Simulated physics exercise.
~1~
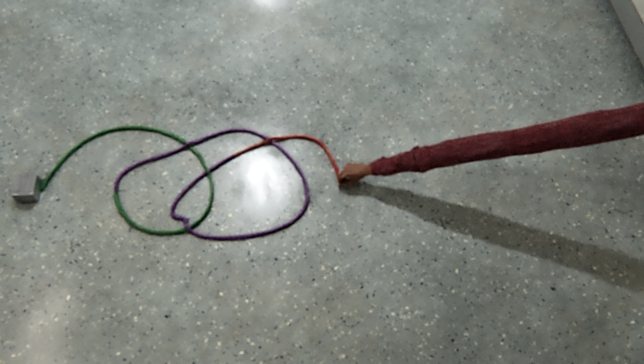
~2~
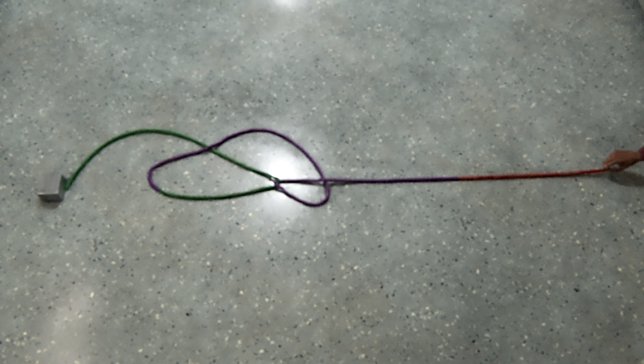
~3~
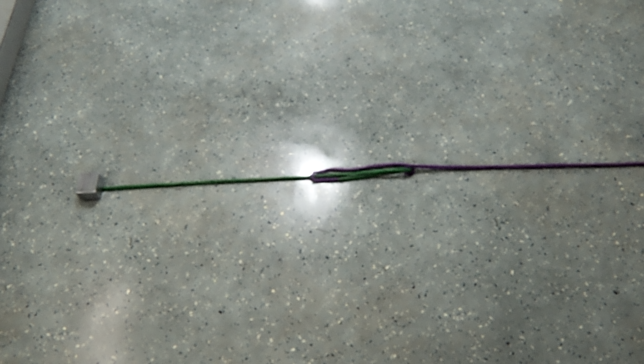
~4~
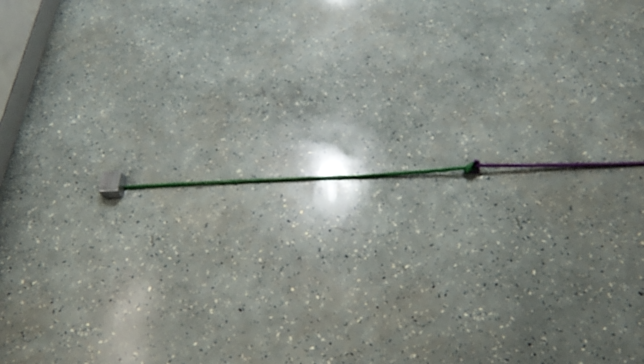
On a speckled hallway floor, a hand pulls the red end of a looped green, purple and red rope to the right while the green end stays fixed at left; the loops narrow, then tighten into a small knot along the taut rope.
